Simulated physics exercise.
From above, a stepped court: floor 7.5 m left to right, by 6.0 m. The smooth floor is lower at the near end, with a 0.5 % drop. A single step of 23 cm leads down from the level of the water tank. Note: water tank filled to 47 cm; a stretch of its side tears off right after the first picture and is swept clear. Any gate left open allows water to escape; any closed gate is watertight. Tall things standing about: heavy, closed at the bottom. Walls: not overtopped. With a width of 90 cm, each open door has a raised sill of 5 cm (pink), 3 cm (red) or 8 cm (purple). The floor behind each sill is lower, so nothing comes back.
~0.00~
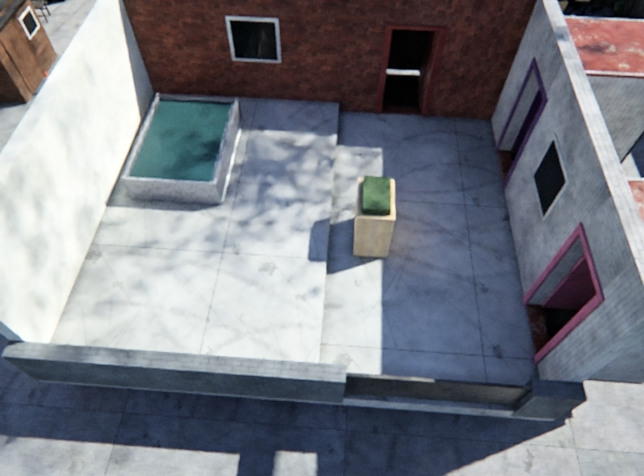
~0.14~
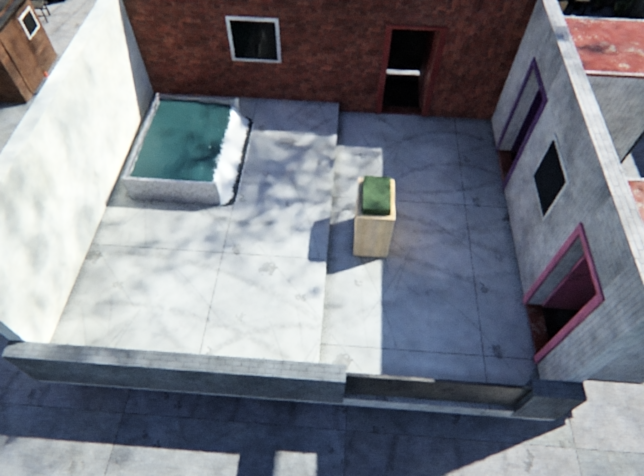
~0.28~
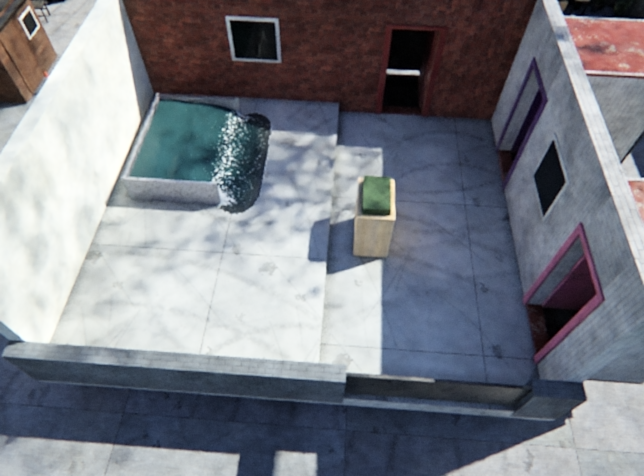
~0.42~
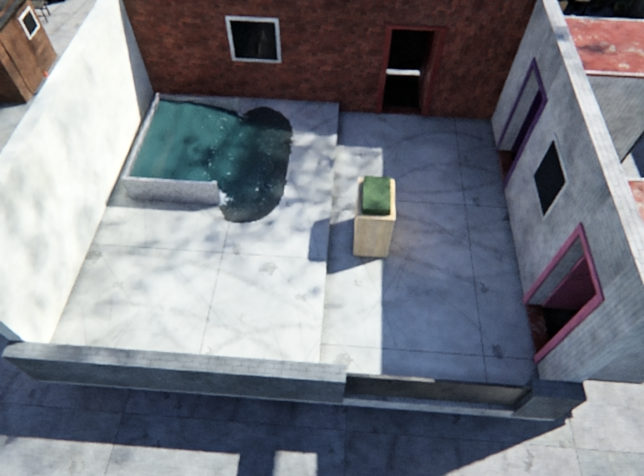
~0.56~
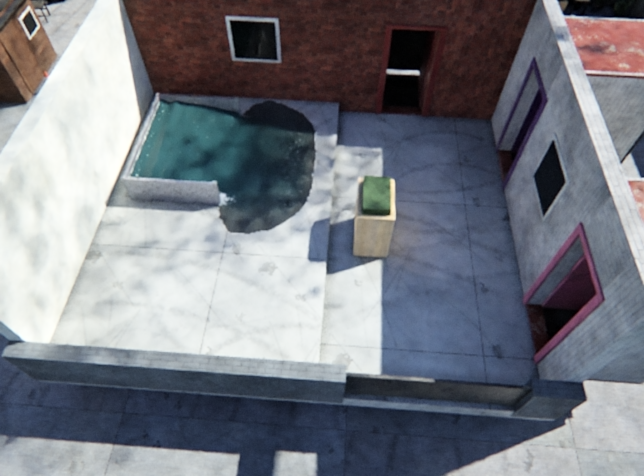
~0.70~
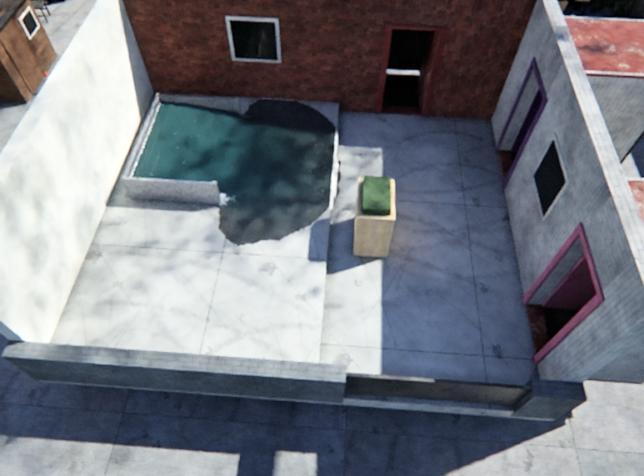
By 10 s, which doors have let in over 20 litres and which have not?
The pink door has let in over 20 litres. The red door has let in over 20 litres. The purple door has let in over 20 litres.
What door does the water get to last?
It is the pink one.
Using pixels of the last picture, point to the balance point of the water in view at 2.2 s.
Balance point at about (305, 166).
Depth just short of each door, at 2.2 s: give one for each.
Depths in cm: Pink 0, red 7, purple 13.
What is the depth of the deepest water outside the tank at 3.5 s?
Roughly 22 cm.
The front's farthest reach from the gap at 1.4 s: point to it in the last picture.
That would be close to (437, 188).
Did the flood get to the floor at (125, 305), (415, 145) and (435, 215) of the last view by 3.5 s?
Going through the three points: Not yet touched, then awash, then awash.
After 1.4 s water covers 30 % of the floor and is deepest (18 cm) near (230, 189); pink door not reached, red door not reached, purple door not reached.
After 2.2 s water covers 45 % of the floor and is deepest (20 cm) near (352, 227); pink door not reached, red door 7 cm at the sill, 0 L in, purple door 13 cm at the sill, 0 L in.
After 3.5 s water covers 55 % of the floor and is deepest (22 cm) near (477, 151); pink door 3 cm at the sill, 0 L in, red door 6 cm at the sill, 9 L in, purple door 20 cm at the sill, 53 L in.
After 6.0 s water covers 65 % of the floor and is deepest (12 cm) near (518, 339); pink door 7 cm at the sill, 2 L in, red door 6 cm at the sill, 18 L in, purple door 9 cm at the sill, 110 L in.
After 10.0 s water covers 60 % of the floor and is deepest (12 cm) near (326, 315); pink door 8 cm at the sill, 40 L in, red door 5 cm at the sill, 38 L in, purple door 3 cm at the sill, 111 L in.
